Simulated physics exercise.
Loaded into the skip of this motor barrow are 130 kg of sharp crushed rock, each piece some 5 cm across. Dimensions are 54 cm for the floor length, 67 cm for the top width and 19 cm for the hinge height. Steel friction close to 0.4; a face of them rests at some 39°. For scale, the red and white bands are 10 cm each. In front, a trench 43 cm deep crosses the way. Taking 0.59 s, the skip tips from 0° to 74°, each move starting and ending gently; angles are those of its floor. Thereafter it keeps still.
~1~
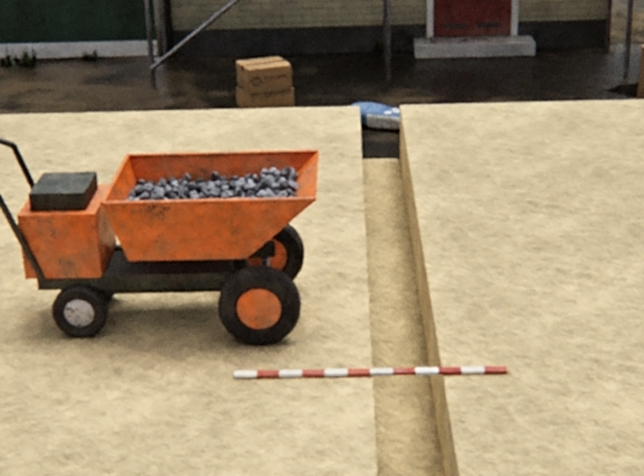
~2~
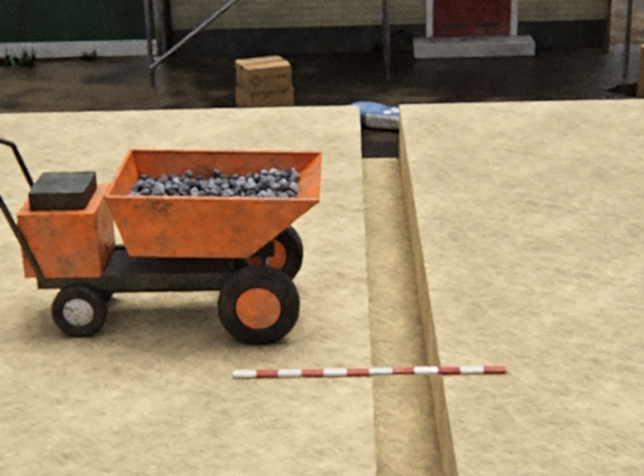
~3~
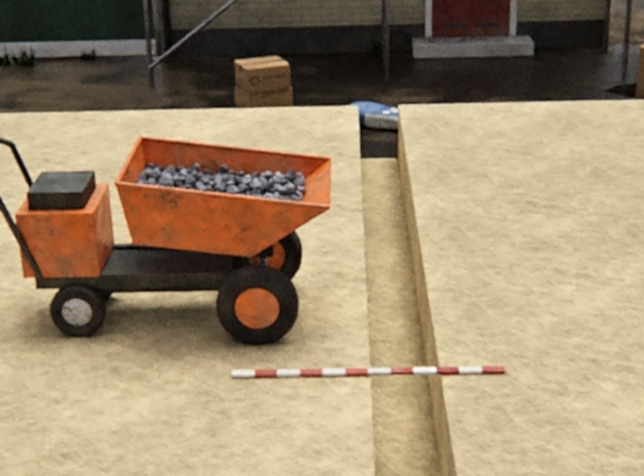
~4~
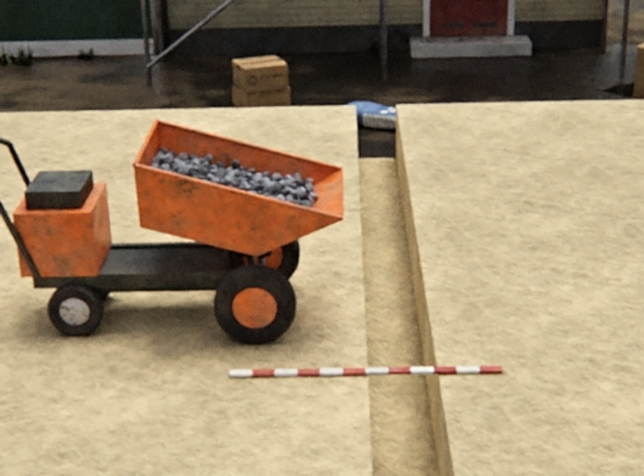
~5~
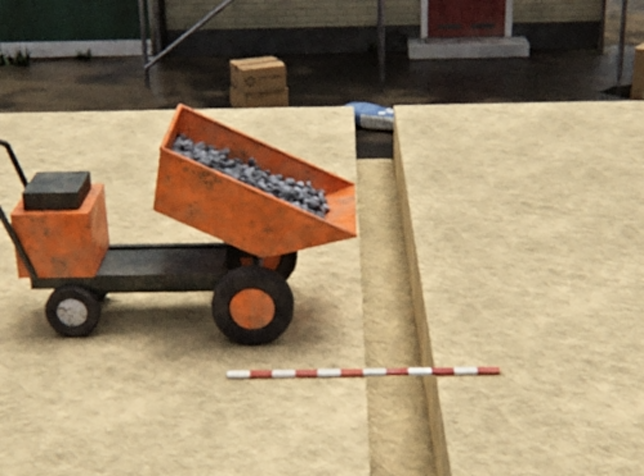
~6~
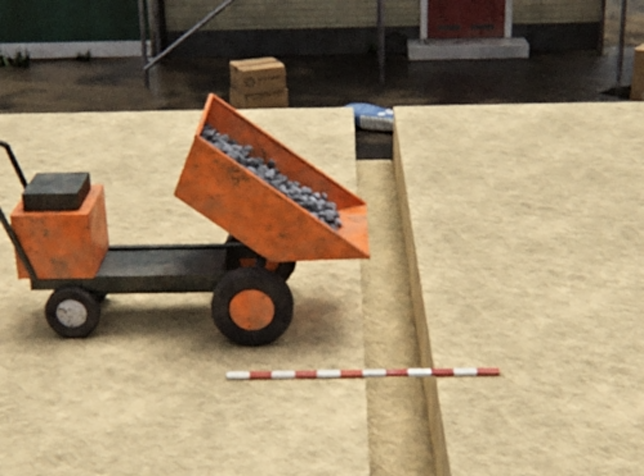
An orange motor barrow with black wheels and a skip of grey crushed rock stands at left on pale, sandy ground, seen from the side and slightly above. A narrow trench runs to its right, with a red and white banded pole lying across it and cardboard boxes and a red door behind. The skip tilts steadily rightward, its rear rising and its lip lowering toward the trench, while the wheels stay put and the view drifts very slightly.
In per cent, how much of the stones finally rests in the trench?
Roughly 67 per cent of them.
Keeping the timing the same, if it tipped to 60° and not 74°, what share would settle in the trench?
It comes out at about 55 percent.
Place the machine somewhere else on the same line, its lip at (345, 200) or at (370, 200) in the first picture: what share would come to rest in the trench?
Around 35 and then 0 percent.
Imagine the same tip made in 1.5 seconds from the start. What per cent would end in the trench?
Roughly 90 per cent.
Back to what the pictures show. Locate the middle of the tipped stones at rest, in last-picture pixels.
Look at roughly (412, 367).
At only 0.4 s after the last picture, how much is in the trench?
About 25 per cent by then.
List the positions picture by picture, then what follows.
Lip at (315, 199), floor tilted 0°, highest stones at (268, 182), in the first frame.
Lip at (319, 201), floor tilted 2°, highest stones at (205, 185), in the second frame.
Lip at (330, 208), floor tilted 8°, highest stones at (160, 177), in the third frame.
Lip at (343, 219), floor tilted 16°, highest stones at (164, 162), in the fourth frame.
Lip at (357, 236), floor tilted 27°, highest stones at (182, 147), in the fifth frame.
The skip is at 38°, its lip at (369, 258); the top of the load is at (207, 136), in the sixth frame.
Then, 0.1 s after the last picture the floor is at 62°, 100 % in the skip; the foremost stones are at (364, 265).
Then, 0.4 s after the last picture the floor is at 74°, 74 % in the skip, 24 % in the trench, 2 % past the trench; the foremost stones are at (436, 310).
Then, 0.7 s after the last picture the floor is at 74°, 4 % in the skip, 62 % in the trench, 34 % past the trench; the foremost stones are at (602, 305).
Then, 2.7 s after the last picture the floor is at 74°, 0 % in the skip, 67 % in the trench, 33 % past the trench; the foremost stones are past the picture's edge.
